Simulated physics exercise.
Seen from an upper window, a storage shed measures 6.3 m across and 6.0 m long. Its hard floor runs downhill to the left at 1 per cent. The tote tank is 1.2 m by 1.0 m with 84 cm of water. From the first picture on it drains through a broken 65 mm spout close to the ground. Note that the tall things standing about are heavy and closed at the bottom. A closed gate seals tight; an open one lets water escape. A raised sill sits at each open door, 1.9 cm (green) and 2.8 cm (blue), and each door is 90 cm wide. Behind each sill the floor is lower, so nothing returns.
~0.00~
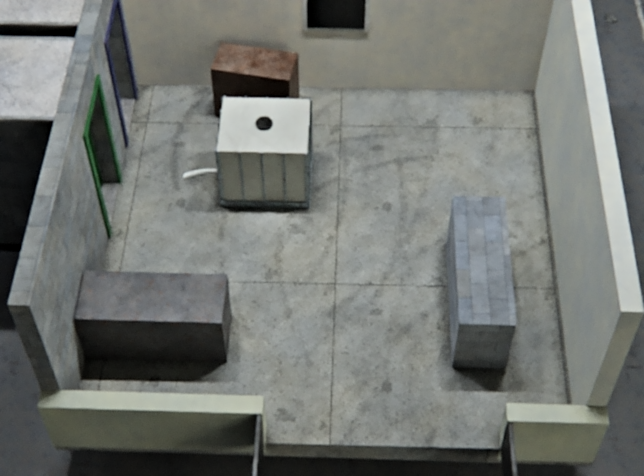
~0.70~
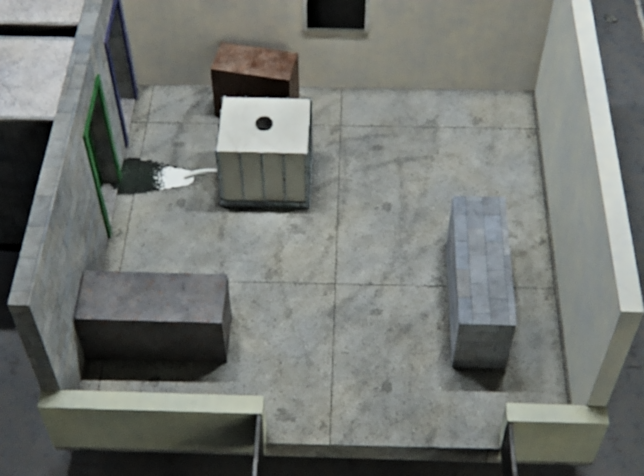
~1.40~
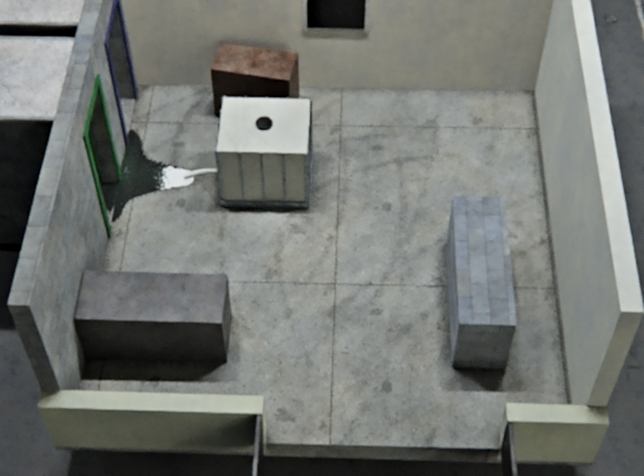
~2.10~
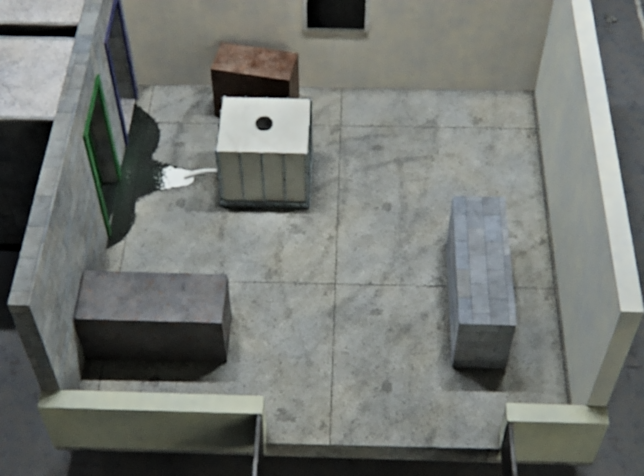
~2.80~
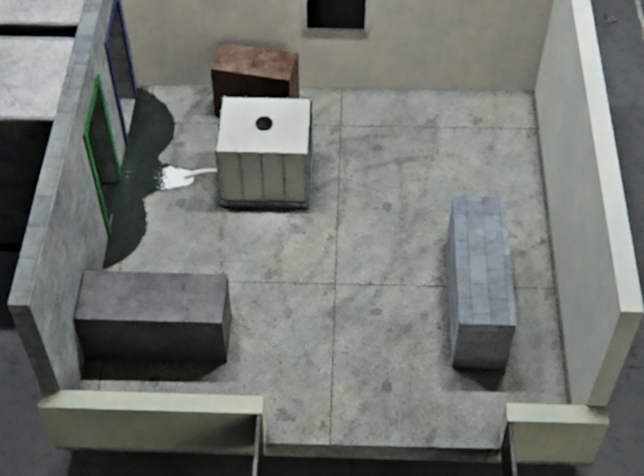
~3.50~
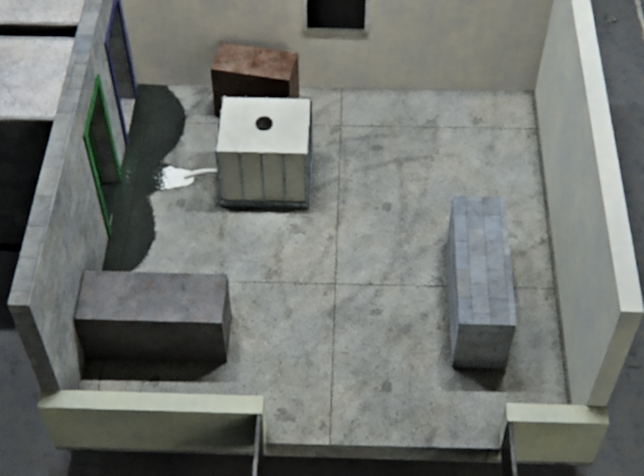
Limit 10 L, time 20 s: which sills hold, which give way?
As I see it, the green door beats the cutoff. The blue door misses the cutoff.
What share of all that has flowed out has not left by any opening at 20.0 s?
Around 78 out of every hundred.
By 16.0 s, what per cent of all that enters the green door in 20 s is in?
Something like 75 in a hundred has arrived by then.
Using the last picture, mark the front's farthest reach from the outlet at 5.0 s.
Roughly at (95, 314).
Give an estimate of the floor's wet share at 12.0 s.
I'd guess around 20 in a hundred.
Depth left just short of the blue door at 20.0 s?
2.5 cm.
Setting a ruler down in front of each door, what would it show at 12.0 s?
Green 2.5 cm, blue 2.0 cm.
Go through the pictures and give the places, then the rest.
In the first picture, the jet has just started at (206, 171); the ground is still dry.
In the second picture, the jet leaves at (206, 171); the sheet reaches (115, 185), 1.7 m away, and wets 0.5 m2.
In the third picture, from the spout at (206, 171) the water has spread over 0.8 m2; its tip is at (99, 203), and it is 1.2 cm deep on average.
In the fourth picture, the jet leaves at (206, 171); the sheet reaches (135, 107), 2.1 m away, and wets 1.3 m2.
In the fifth picture, the jet leaves at (206, 171); the sheet reaches (138, 91), 2.4 m away, and wets 1.9 m2.
In the sixth picture, from the spout at (206, 171) the water has spread over 2.5 m2; its tip is at a hidden place, and it is 0.9 cm deep on average.
After 5.0 s water covers 10 % of the floor and is deepest (7 cm) near (122, 174); green door 2.6 cm at the sill, 7 L in, blue door 1.3 cm at the sill, 0 L in.
After 8.0 s water covers 15 % of the floor and is deepest (7 cm) near (122, 174); green door 2.6 cm at the sill, 13 L in, blue door 1.9 cm at the sill, 0 L in.
After 12.0 s water covers 20 % of the floor and is deepest (7 cm) near (122, 174); green door 2.7 cm at the sill, 21 L in, blue door 2 cm at the sill, 0 L in.
After 16.0 s water covers 25 % of the floor and is deepest (7 cm) near (122, 174); green door 2.9 cm at the sill, 30 L in, blue door 2.2 cm at the sill, 0 L in.
After 20.0 s water covers 25 % of the floor and is deepest (8 cm) near (122, 174); green door 3.1 cm at the sill, 40 L in, blue door 2.6 cm at the sill, 1 L in.
